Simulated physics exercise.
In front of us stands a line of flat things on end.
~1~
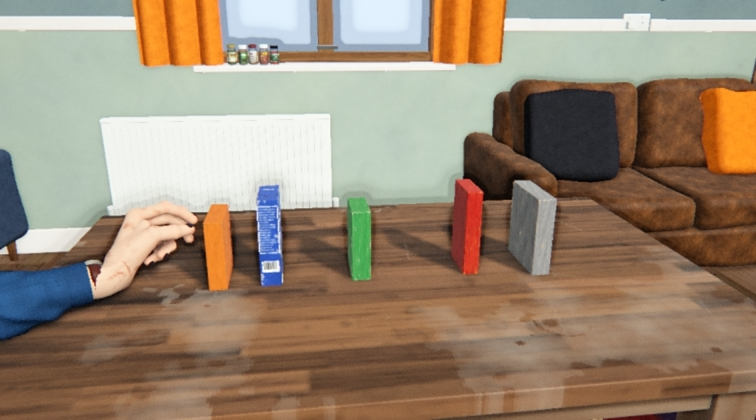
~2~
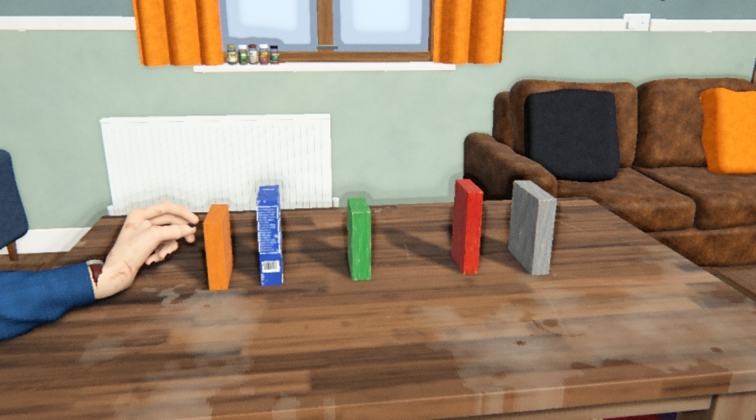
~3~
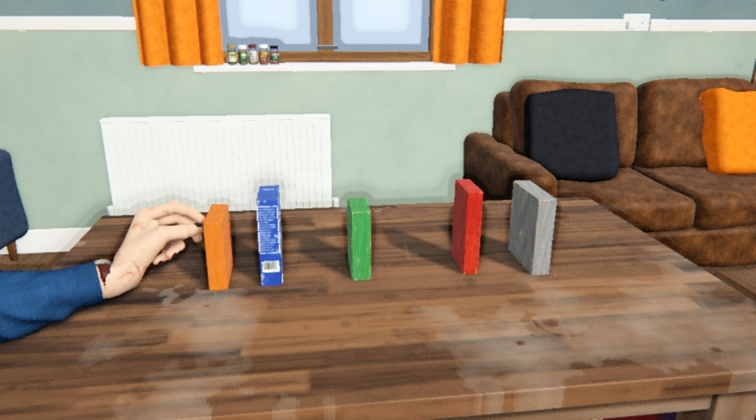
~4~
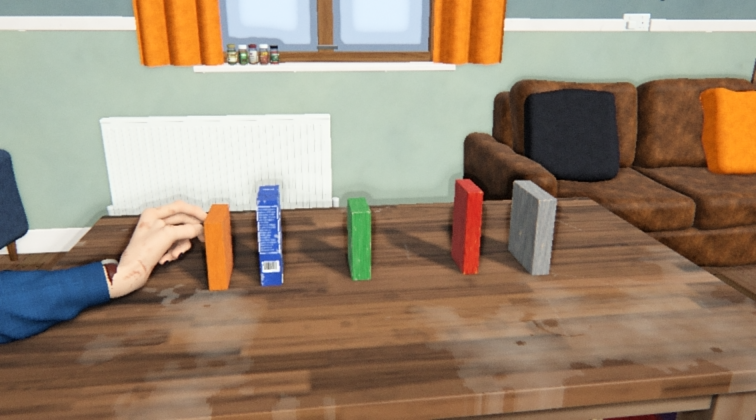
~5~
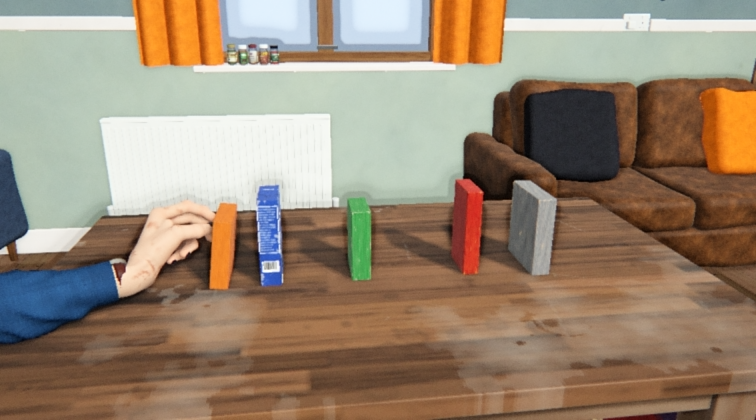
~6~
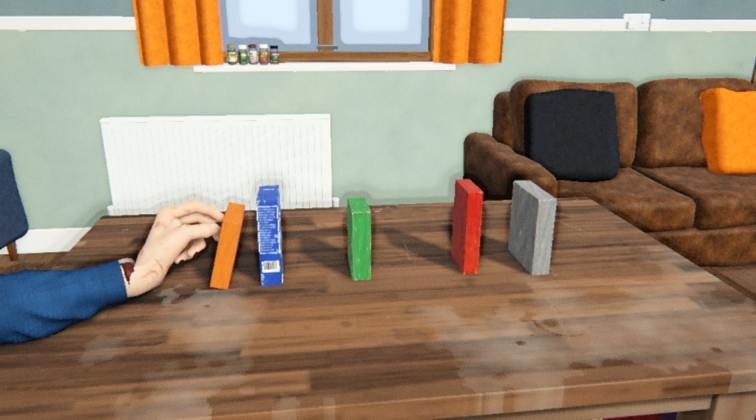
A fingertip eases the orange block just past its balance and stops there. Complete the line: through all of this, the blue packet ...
It is knocked down.
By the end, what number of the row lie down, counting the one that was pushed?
That adds up to 3 in total.
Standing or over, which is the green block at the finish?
Well, the green block tumbles.
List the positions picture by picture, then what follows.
Blue packet (271, 235); red board (466, 226), in the first picture.
Red board (466, 226); green block (359, 238), in the second picture.
Red board (466, 226); green block (359, 238), in the third picture.
Red board (466, 226); green block (359, 238), in the fourth picture.
Orange block 7° over; red board (466, 226); green block (359, 238), in the fifth picture.
Orange block 15° over; blue packet (271, 235); red board (466, 226), in the sixth picture.
Then, 0.40 s after the last picture, orange block 46° over; blue packet tipped 23° from how it was near (289, 233).
Then, 0.60 s after the last picture, orange block 67° over; blue packet tipped 67° from how it was near (320, 249); green block tipped 26° from how it was.
Then, 0.70 s after the last picture, orange block 66° over; blue packet on its side near (325, 255); green block tipped 72° from how it was.
At rest, tipped over on the table, blue packet and green block; red board in place. Seen from the same camera at the end, blue packet near (328, 263).
